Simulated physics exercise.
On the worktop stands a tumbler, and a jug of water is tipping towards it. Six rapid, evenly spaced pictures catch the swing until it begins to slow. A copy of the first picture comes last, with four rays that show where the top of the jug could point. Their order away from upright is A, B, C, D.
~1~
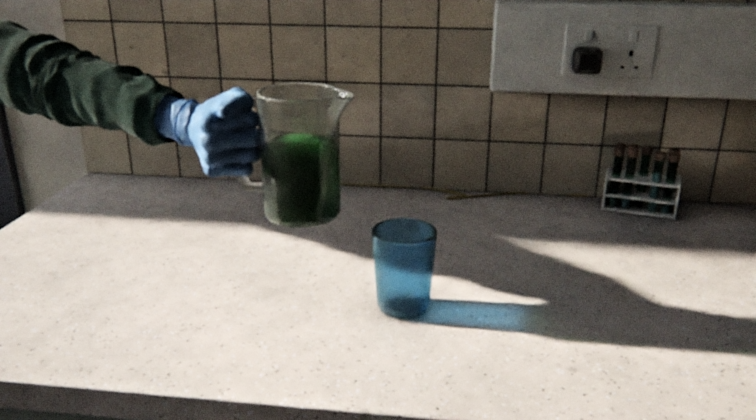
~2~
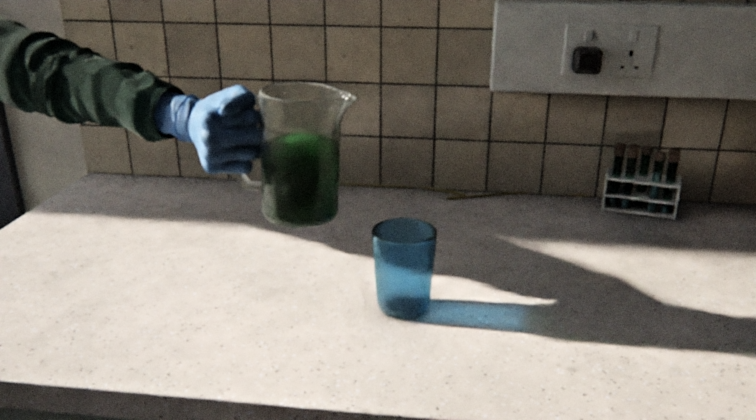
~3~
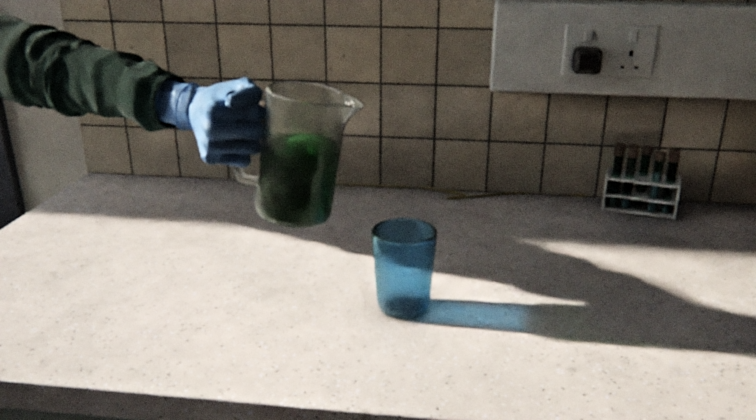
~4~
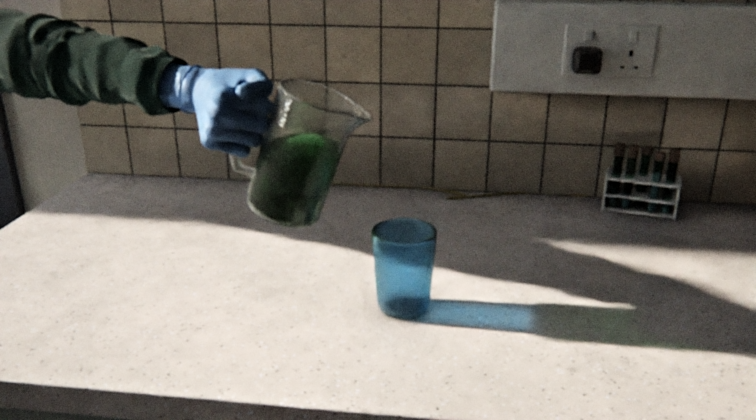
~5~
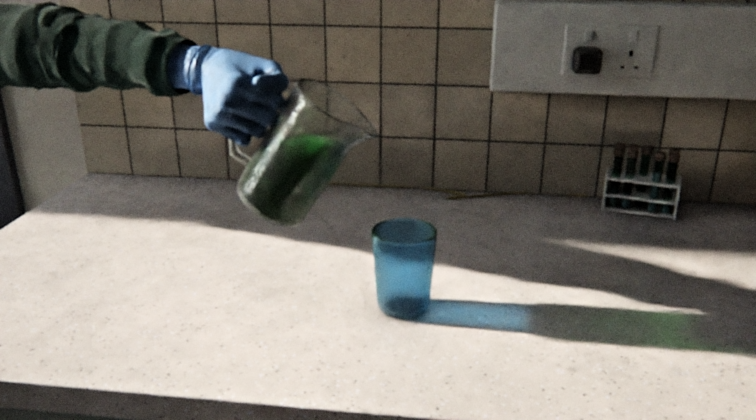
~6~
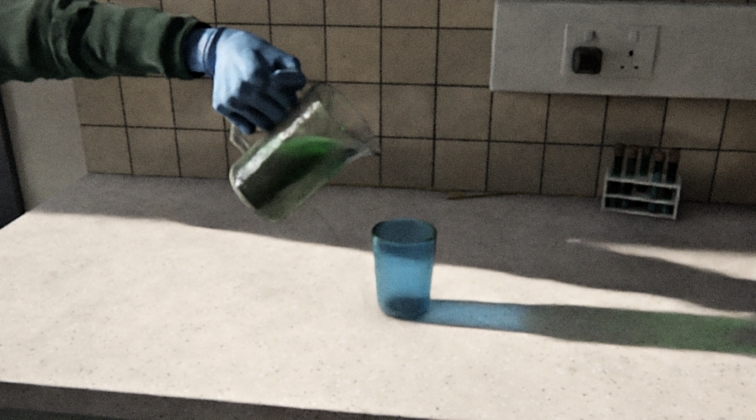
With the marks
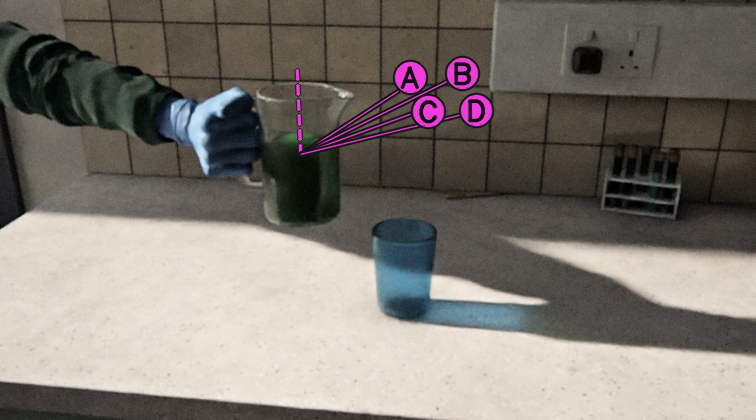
The footage shows a blue-gloved hand holding a clear jug of green liquid upright above a worktop, left of a blue tumbler, then steadily tilting it to the right, its lip lowering while the liquid stays inside.
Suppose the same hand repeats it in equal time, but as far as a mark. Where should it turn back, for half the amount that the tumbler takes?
D is best.
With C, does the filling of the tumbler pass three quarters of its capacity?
No, less.
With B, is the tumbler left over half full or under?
Under half.
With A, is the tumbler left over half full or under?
Under.
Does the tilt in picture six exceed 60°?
No.
On the marked copy, A at (398, 91); B at (447, 81); C at (410, 114); D at (460, 115).
With A, the tumbler ends with about 8 % of what it can hold.
With B, the tumbler ends with about 18 % of what it can hold.
With C, the tumbler ends with about 34 % of what it can hold.
With D, the tumbler ends with about 54 % of what it can hold.
